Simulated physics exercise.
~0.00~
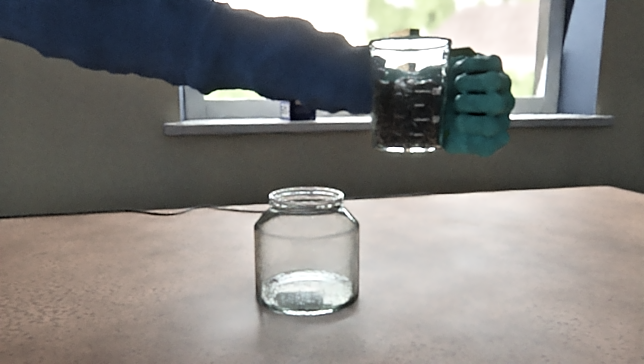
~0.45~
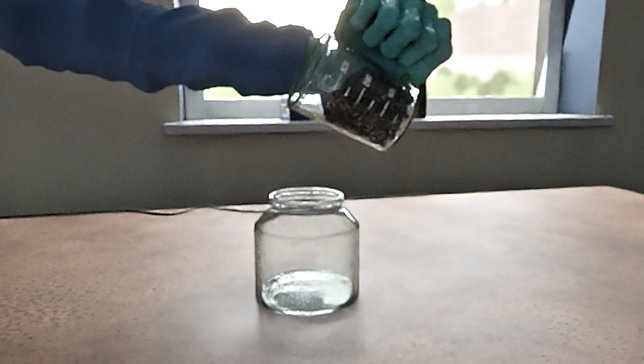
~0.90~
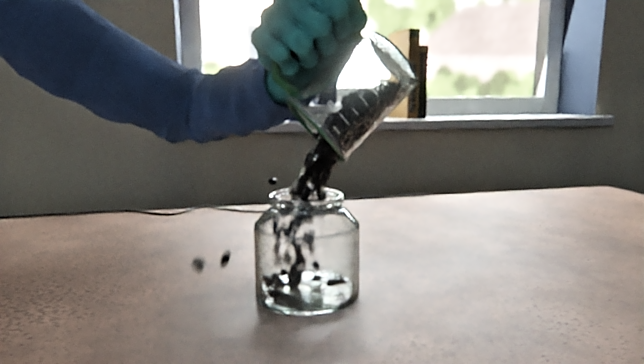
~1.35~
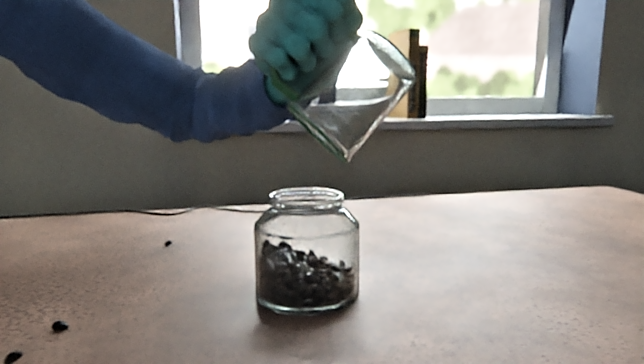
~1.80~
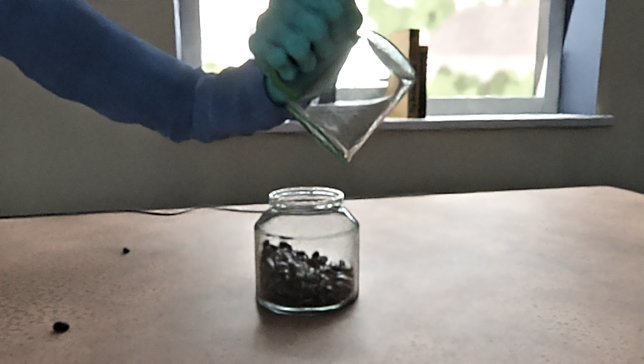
A gloved hand carried a see-through cup of black beans left over a glass jar and tipped it upside down, pouring nearly all of them in, while a few bounced onto the table, leaving the cup empty above the partly filled jar.
